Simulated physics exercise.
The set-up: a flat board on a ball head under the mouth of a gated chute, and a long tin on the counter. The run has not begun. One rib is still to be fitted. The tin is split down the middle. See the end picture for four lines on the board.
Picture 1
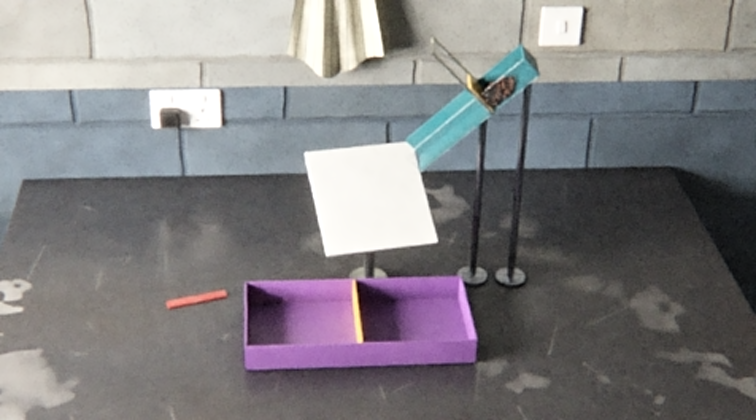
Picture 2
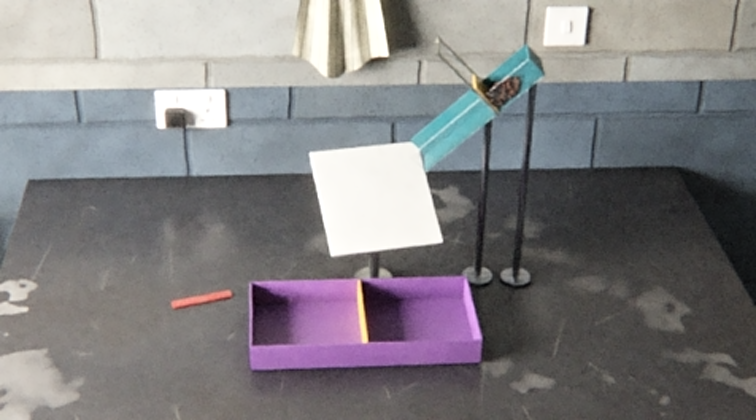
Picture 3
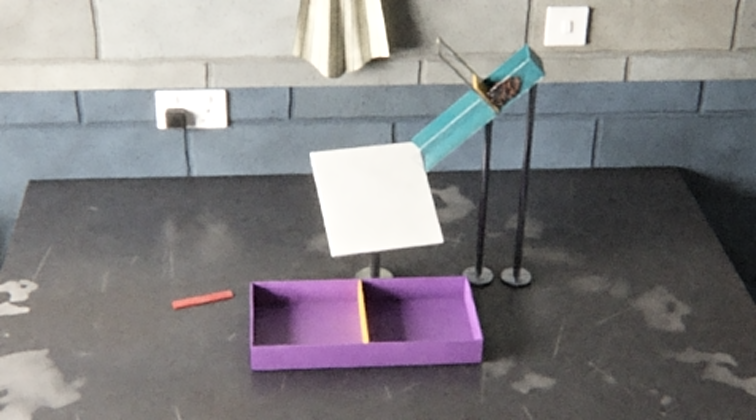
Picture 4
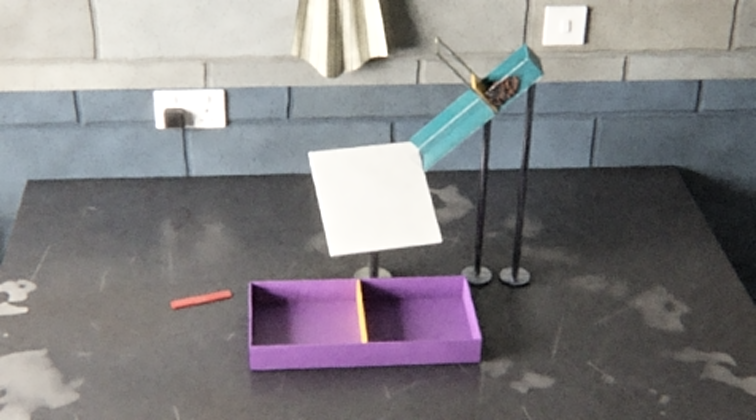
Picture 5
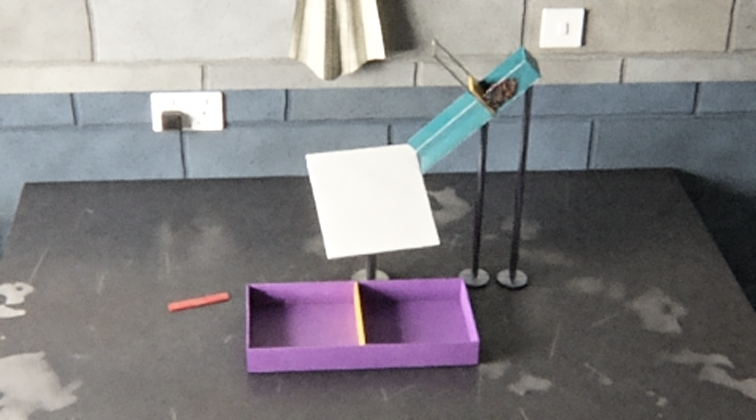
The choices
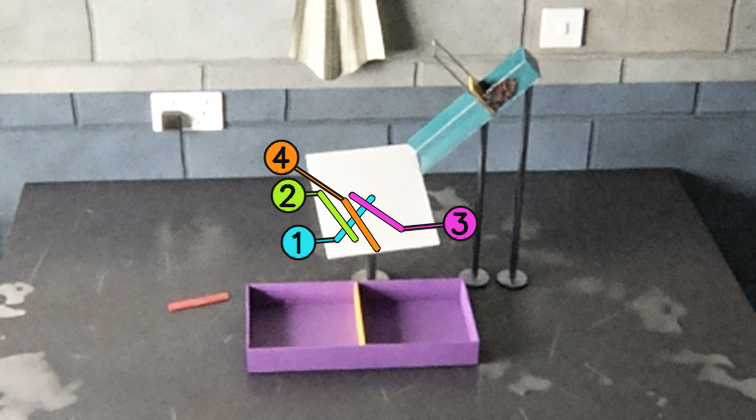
At first, a teal chute on two dark stands slopes down to the left, holding small dark pieces behind its shut gate, above a tilted white board and a divided purple tray. The view then shifts very slightly and drifts back, while the pieces, board and tray all stay still.
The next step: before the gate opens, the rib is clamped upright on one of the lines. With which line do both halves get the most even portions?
It is 1.
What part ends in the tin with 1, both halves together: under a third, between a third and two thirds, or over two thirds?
Over two thirds.
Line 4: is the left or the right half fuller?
Right.
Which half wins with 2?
More lands on the right.
On the marked copy, line 1 from (371, 198) to (337, 239); line 2 from (320, 193) to (355, 239); line 3 from (352, 195) to (401, 228); line 4 from (344, 201) to (376, 248).
Choosing 1, of what is caught, roughly half in the left half, roughly half in the right.
Choosing 2, of what is caught, about a tenth in the left half, the larger part in the right.
Choosing 3, of what is caught, about a tenth in the left half, almost all in the right.
Choosing 4, of what is caught, about a tenth in the left half, almost all in the right.
